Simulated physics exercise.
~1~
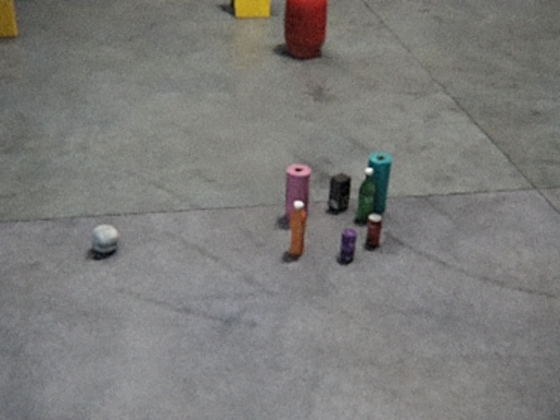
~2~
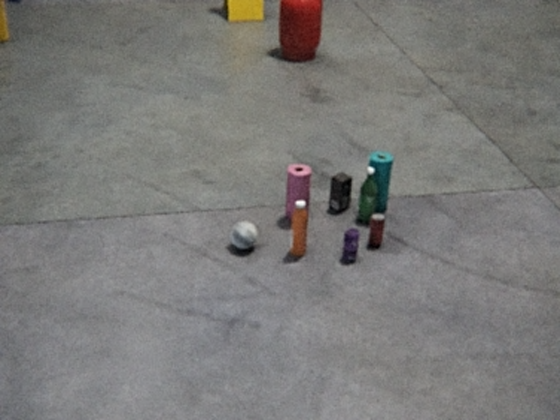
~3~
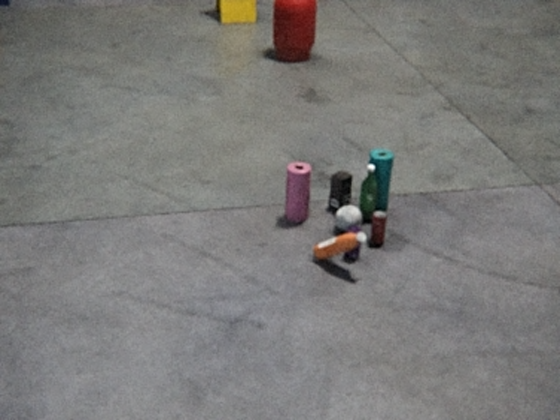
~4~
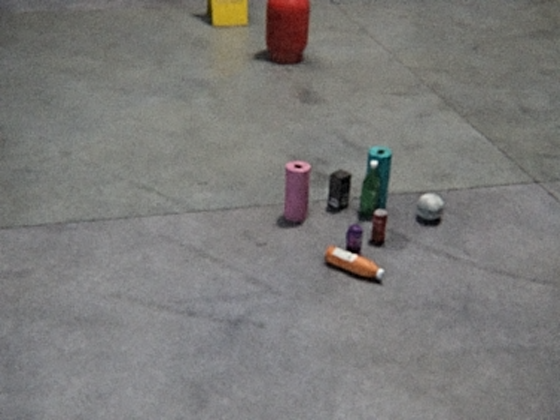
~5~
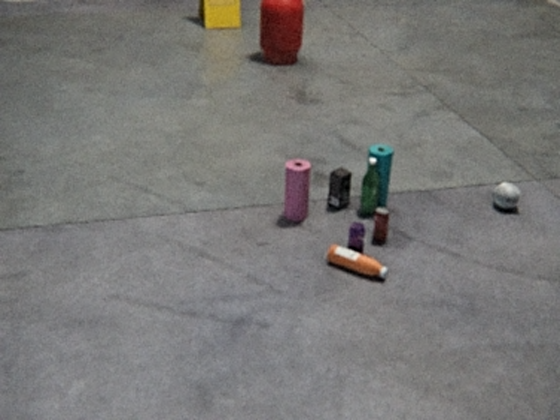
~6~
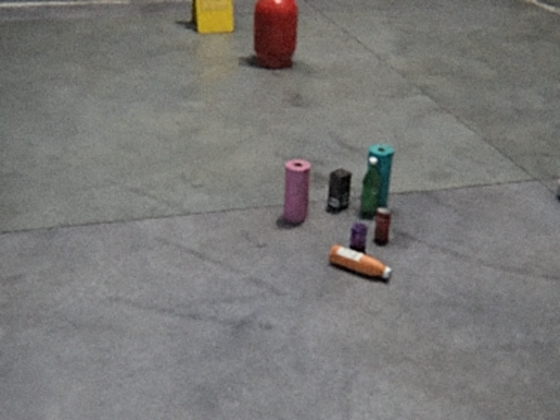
A pale ball rolls from the left across a gray concrete floor, seen from above at an angle, toward a small cluster of upright objects. The group includes a pink roll, a black carton, a green bottle, a turquoise roll, a purple can, a reddish can and, at the front left, an orange bottle. A red container and a yellow object stand farther back. The ball reaches the orange bottle, which tips over to the right. The ball carries on past the cluster and leaves at the right, while the orange bottle lies on its side in front and the others remain standing.
